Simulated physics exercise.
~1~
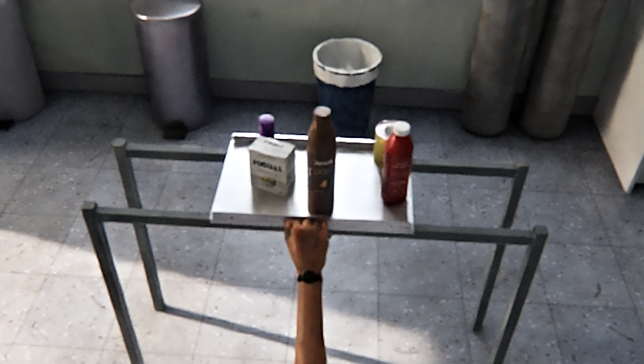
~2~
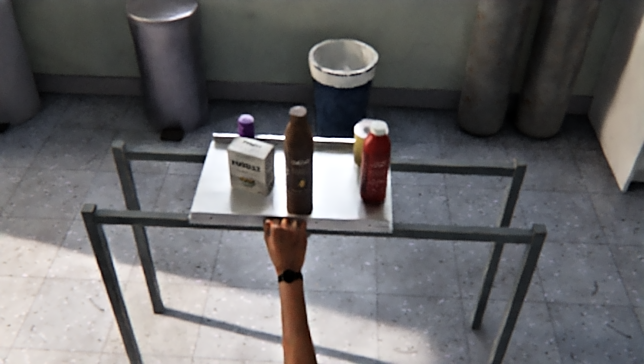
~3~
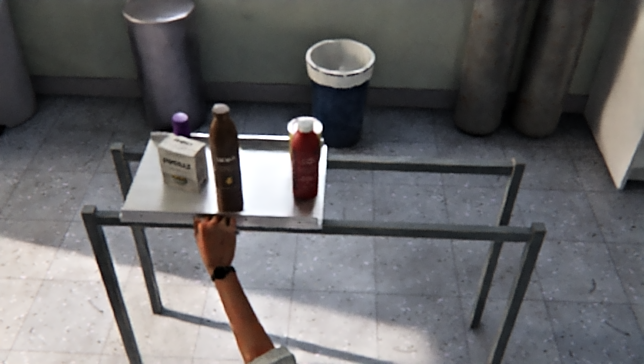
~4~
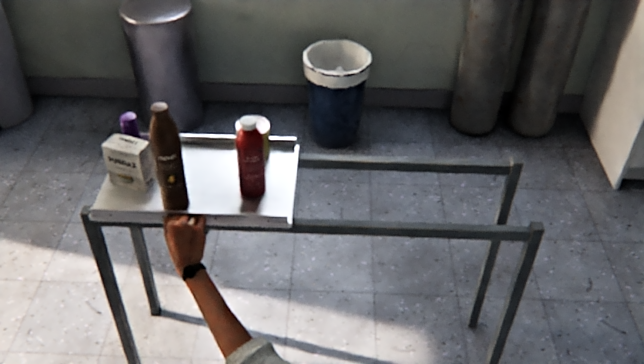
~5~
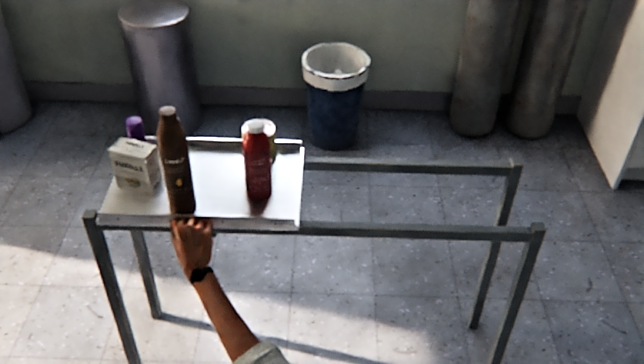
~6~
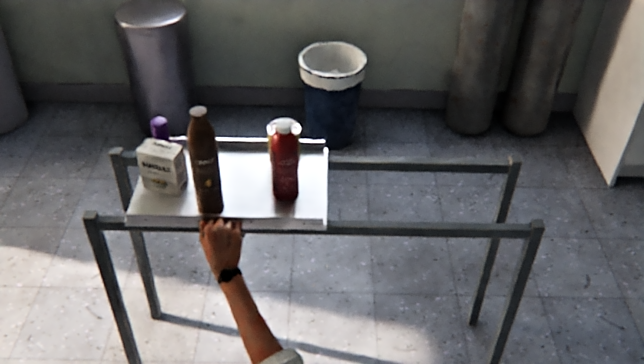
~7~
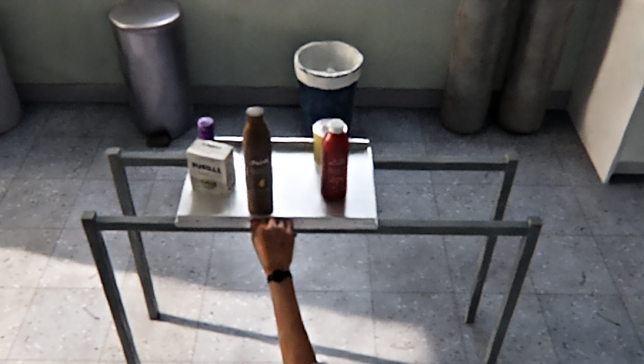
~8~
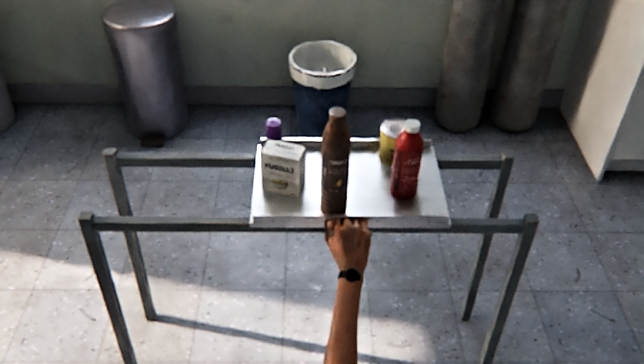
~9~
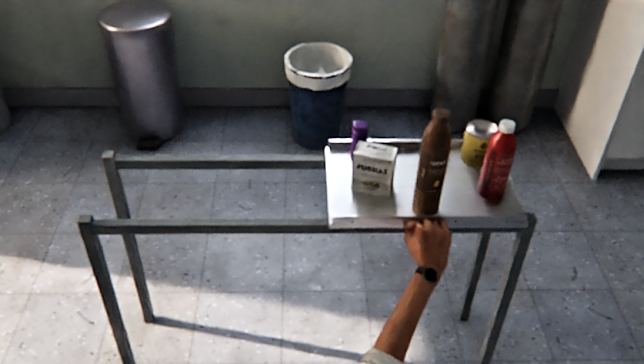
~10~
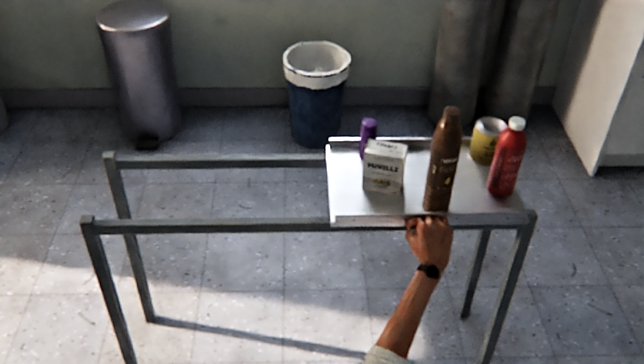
A hand slid a tray holding bottles, a white packet and other small containers left along a metal frame, then back past the middle to the right end, where it finished with the hand still on it and everything upright.
